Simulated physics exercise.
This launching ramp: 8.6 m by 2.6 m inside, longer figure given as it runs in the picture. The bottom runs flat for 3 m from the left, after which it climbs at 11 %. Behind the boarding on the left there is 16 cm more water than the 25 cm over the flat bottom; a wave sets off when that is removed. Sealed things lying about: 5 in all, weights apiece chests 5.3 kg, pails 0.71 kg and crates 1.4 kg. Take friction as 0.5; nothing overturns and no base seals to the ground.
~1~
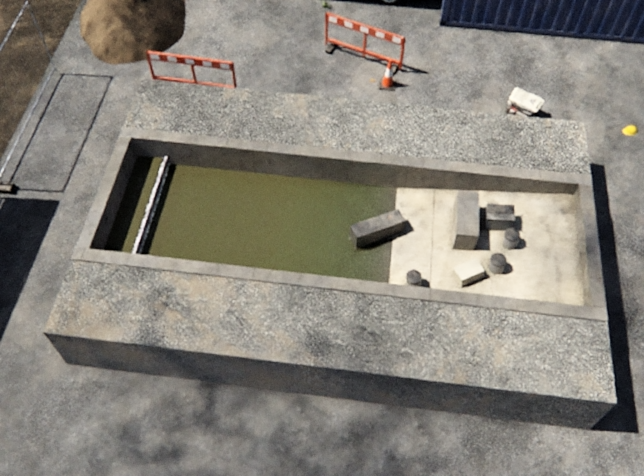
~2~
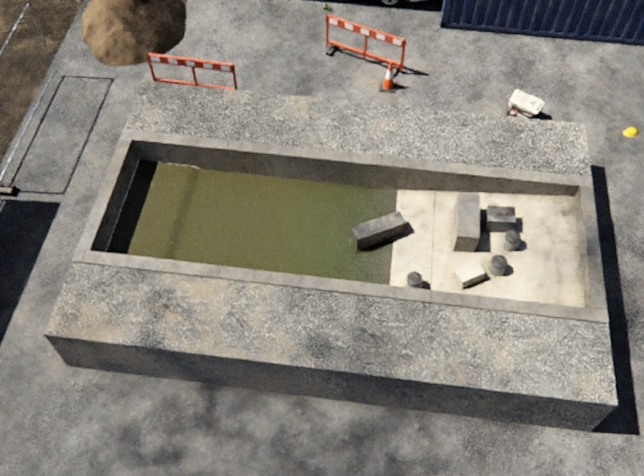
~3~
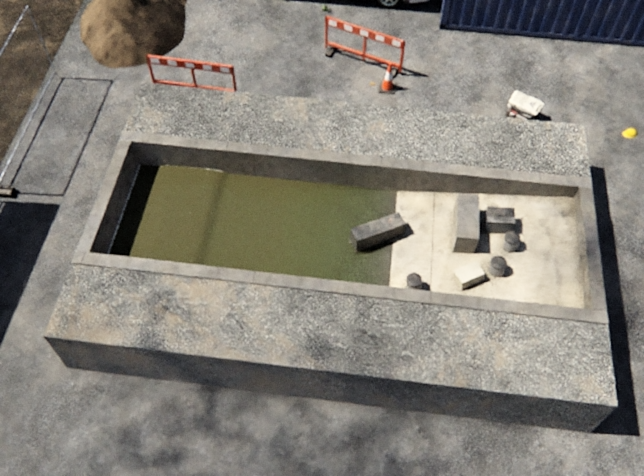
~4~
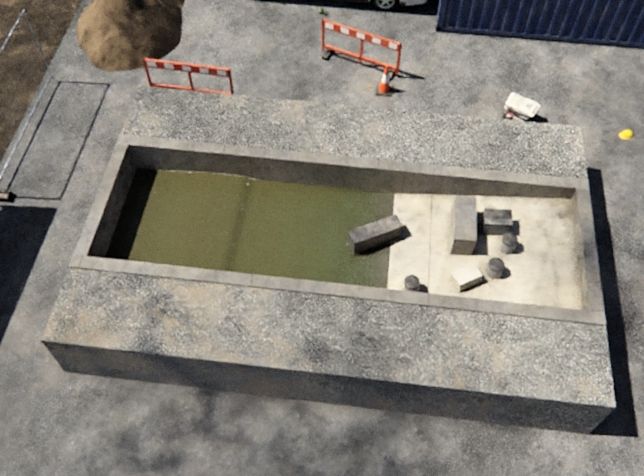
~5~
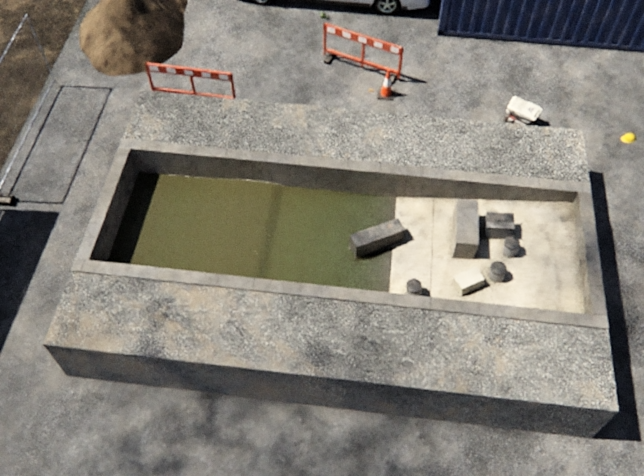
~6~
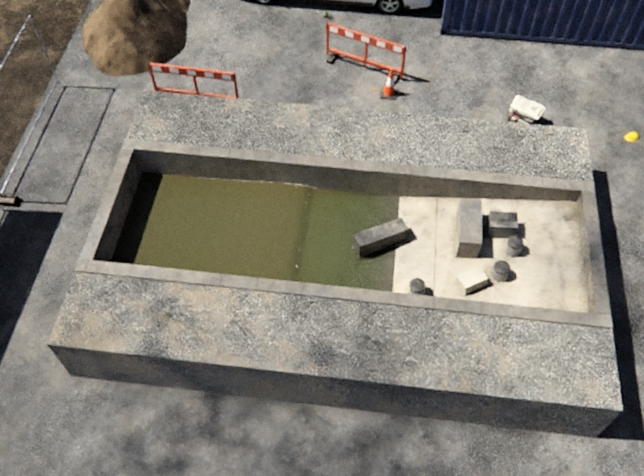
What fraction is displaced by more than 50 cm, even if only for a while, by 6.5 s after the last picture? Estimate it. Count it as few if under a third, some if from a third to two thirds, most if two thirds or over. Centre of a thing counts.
Few.
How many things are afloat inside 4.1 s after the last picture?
My tally comes to 0.
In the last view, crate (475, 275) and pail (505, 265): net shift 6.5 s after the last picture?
Respectively 0 and 0 centimetres.
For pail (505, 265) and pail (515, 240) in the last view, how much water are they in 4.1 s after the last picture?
I'd estimate 0 cm for the first and 0 cm for the second.
Then, 0.6 s after the last picture 0 of 5 are over 50 cm from their spots; 0 afloat.
Then, 2.1 s after the last picture 1 of 5 are over 50 cm from their spots; 0 afloat.
Then, 4.1 s after the last picture 0 of 5 are over 50 cm from their spots; 0 afloat.
Then, 6.5 s after the last picture 1 of 5 are over 50 cm from their spots, and 1 have been at some point; 1 afloat.
